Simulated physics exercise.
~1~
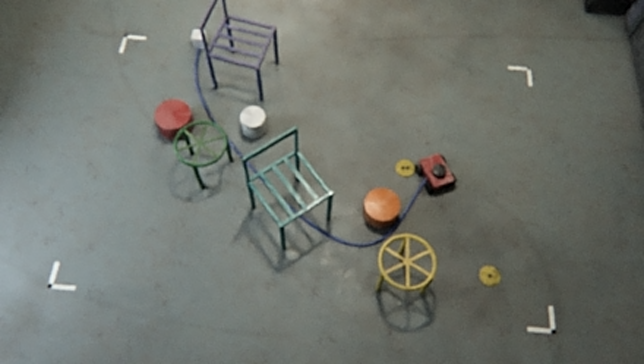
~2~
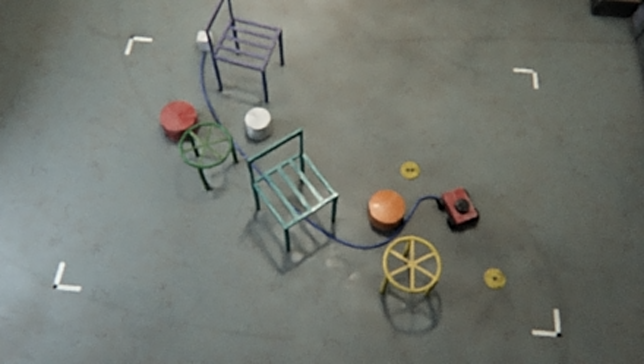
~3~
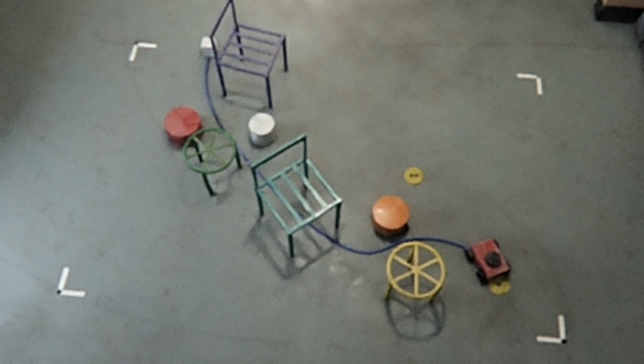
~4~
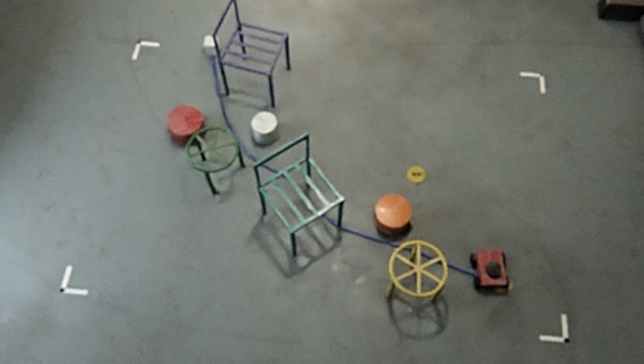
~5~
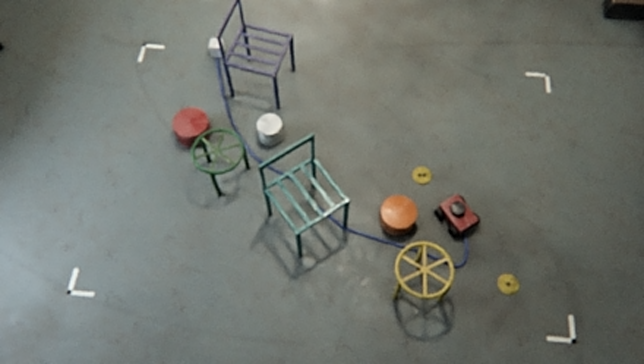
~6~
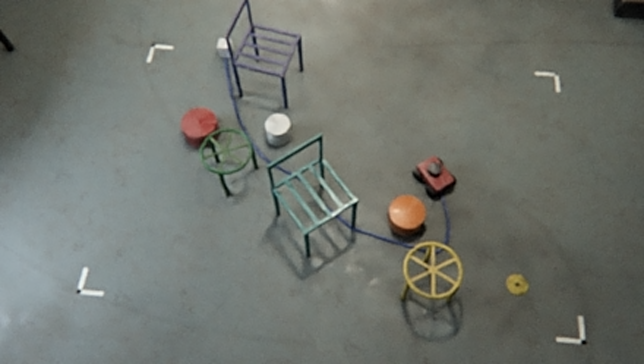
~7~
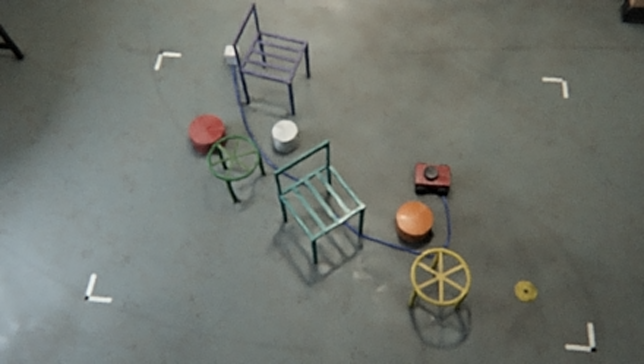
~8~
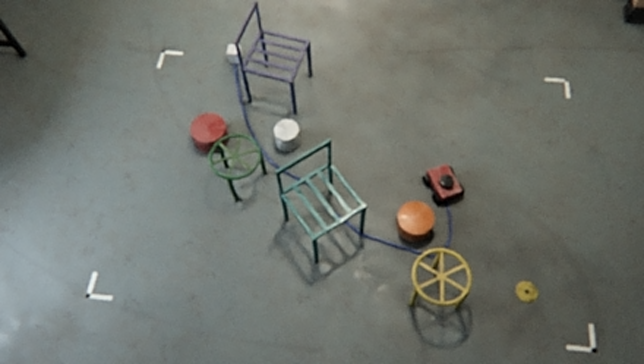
The video shows a small red cart trailing a blue lead among chairs, stools and tubs, driving down and right to a yellow mark, then back up and left past the orange tub, where it turns slightly and stops while the furniture stays in place.
